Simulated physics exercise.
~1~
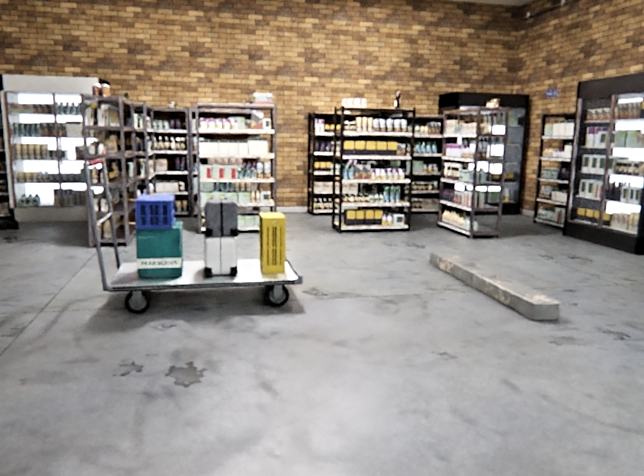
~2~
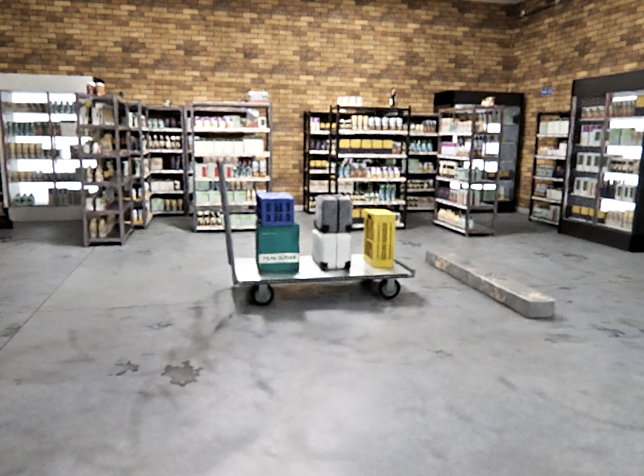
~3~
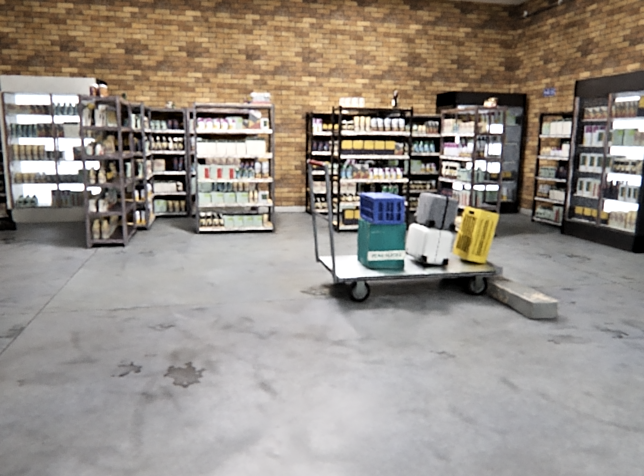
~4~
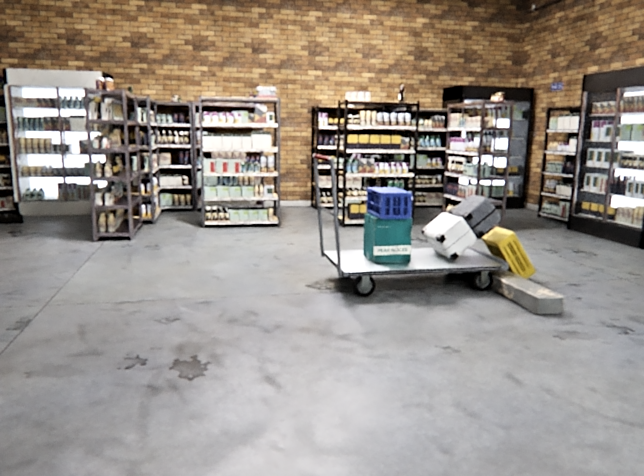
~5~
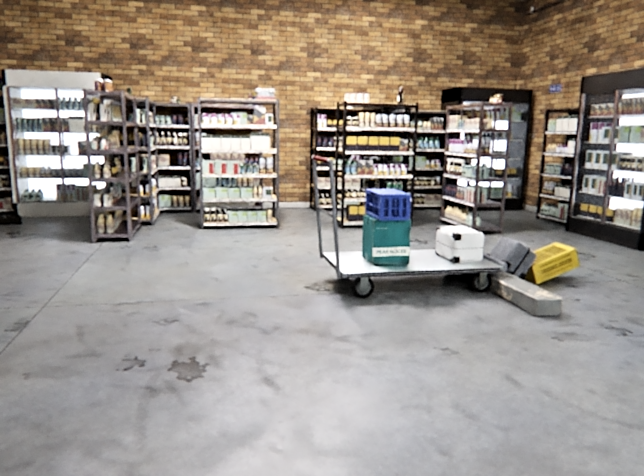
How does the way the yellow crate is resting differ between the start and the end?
At the start the yellow crate stands upright on the trolley, and at the end it lies on its side, off the deck by the kerb.
